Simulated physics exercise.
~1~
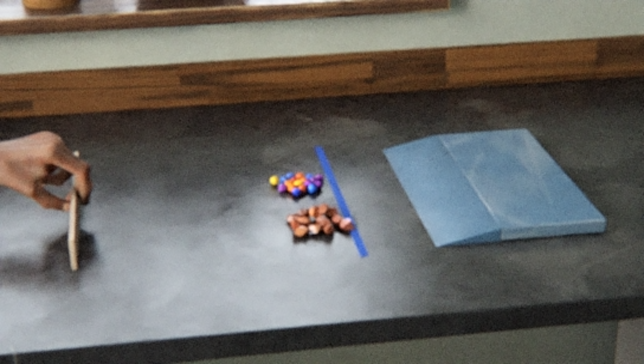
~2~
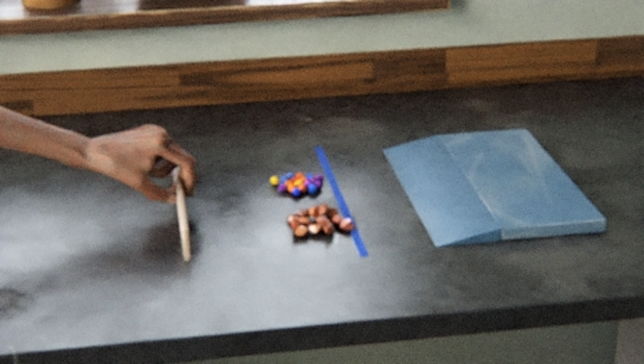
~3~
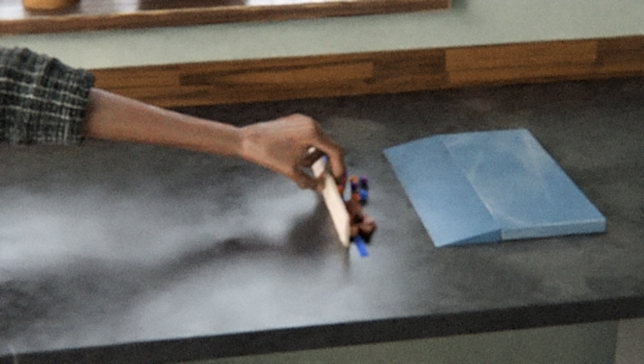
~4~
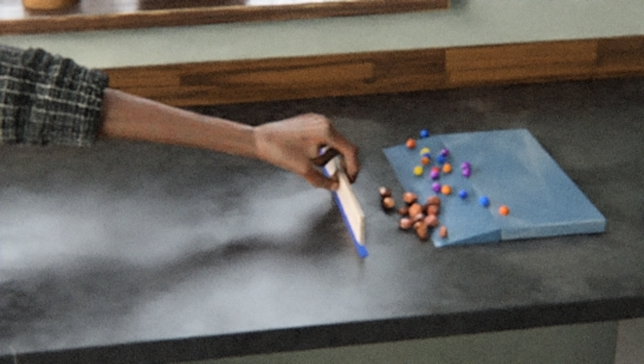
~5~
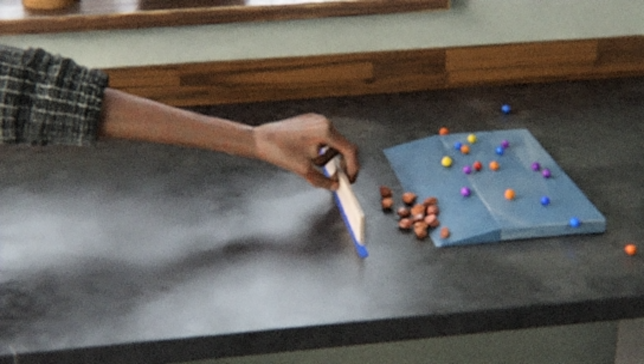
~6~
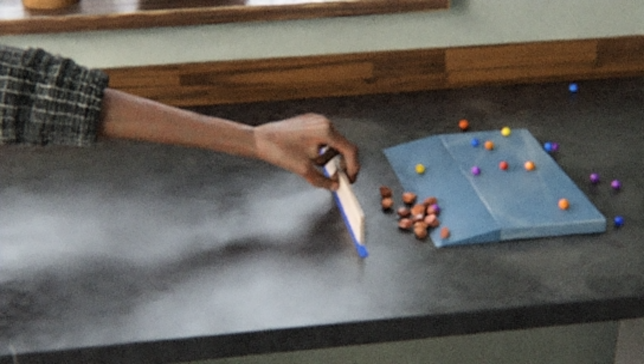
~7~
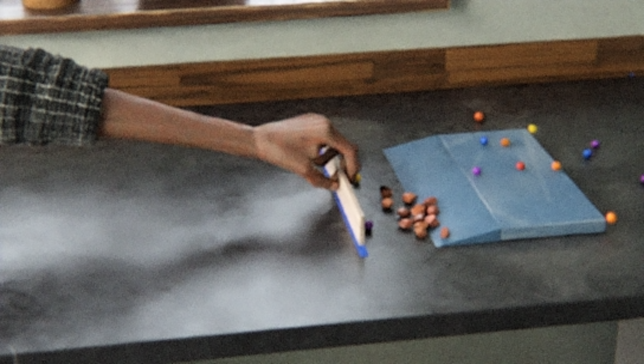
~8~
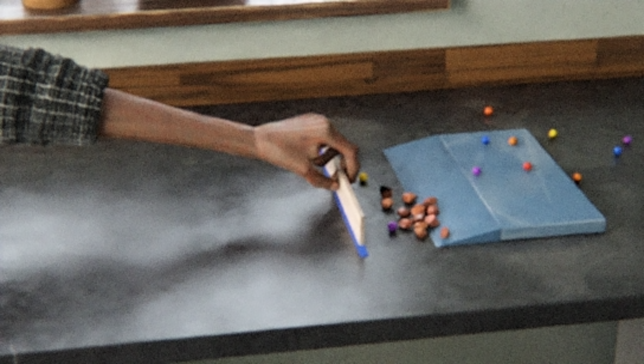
The clip opens with a hand holding a strip of wood upright on a dark counter, left of a brightly coloured cluster of beads, a reddish-brown handful, a blue tape line and a blue slab with a sloping edge. The hand slides the strip right and sweeps both groups forward. It halts at the tape and stays there, while the bits carry on. The brown ones bunch around the slab's near left edge, but the colourful beads scatter up and across it. Finally, most bright beads have passed the slope's top, with a few left near the wood.
